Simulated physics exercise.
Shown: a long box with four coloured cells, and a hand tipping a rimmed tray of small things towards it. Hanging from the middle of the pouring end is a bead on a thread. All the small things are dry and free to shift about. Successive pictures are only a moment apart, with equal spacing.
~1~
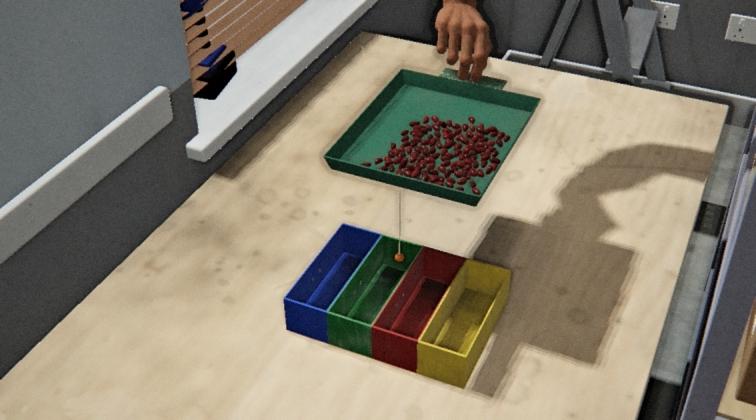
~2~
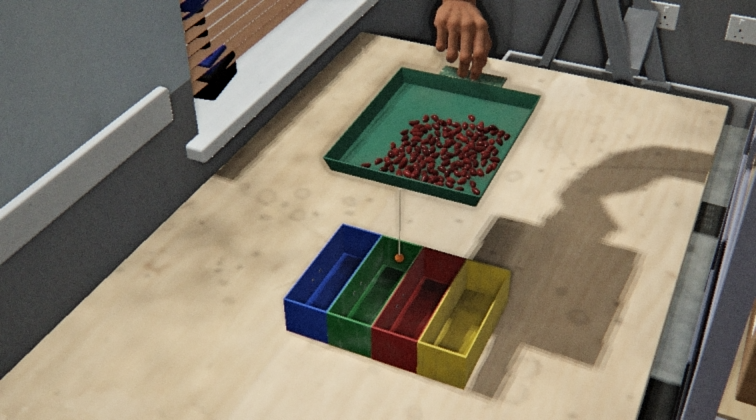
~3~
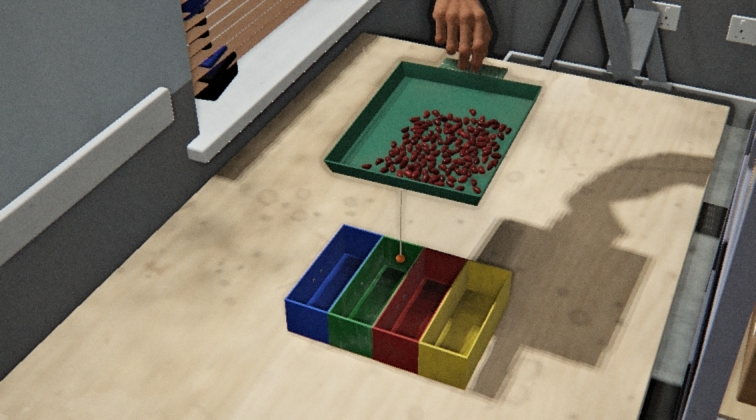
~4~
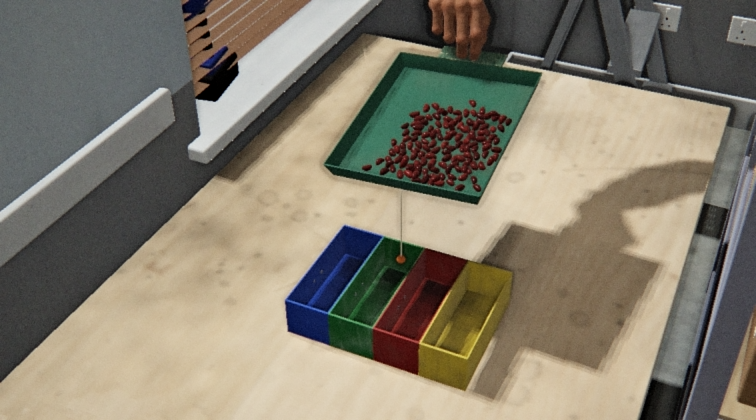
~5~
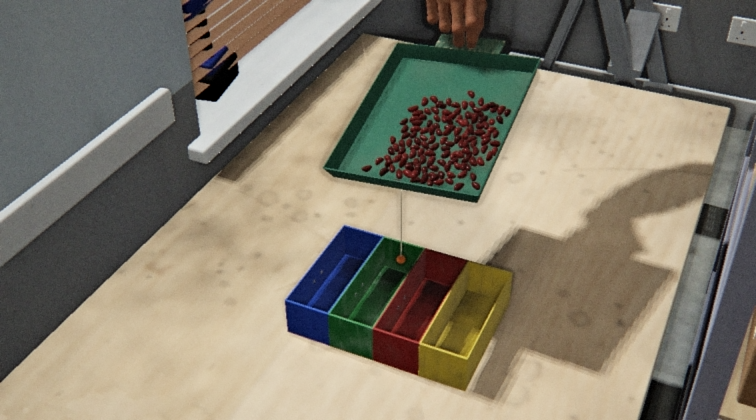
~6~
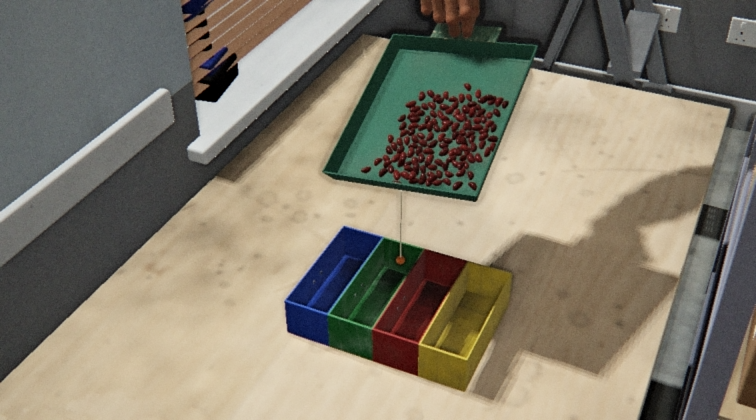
On a wooden table, a hand gradually tilts a green tray of dark red beans.
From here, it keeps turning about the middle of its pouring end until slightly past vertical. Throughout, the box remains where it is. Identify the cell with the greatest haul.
Greatest haul: Blue.
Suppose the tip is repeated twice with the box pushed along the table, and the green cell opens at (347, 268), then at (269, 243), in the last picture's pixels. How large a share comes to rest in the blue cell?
Close to 30 in a hundred, then close to 0 in a hundred.
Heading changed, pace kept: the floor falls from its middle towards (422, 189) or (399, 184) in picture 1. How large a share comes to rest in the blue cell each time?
About 0 % and 30 %.
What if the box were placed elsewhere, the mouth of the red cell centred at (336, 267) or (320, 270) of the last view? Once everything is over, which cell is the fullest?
The red cell, then the red one.
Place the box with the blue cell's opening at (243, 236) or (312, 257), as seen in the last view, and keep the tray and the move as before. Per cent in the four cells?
First 90 %, then 100 %.
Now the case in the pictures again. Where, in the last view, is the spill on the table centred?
Near (252, 275).
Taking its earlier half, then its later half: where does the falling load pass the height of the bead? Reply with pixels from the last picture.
The first part passes (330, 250); everything after passes (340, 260).
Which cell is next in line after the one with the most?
Behind the top one comes green.
Shortly afterwards, tray tipped steeply; all but a few on the tray; a little falling or outside the box.
Next, tray tipped past a quarter turn; a little on the tray; near half in the blue cell; a little in the green cell; only a few in the red cell; near a quarter falling or outside the box.
Some moments later, tray tipped past a quarter turn; near two thirds in the blue cell; near a quarter in the green cell; only a few in the red cell; a little falling or outside the box.
In the end, tray tipped past a quarter turn; near two thirds in the blue cell; near a quarter in the green cell; only a few in the red cell; none at all in the yellow cell; a little outside the box.
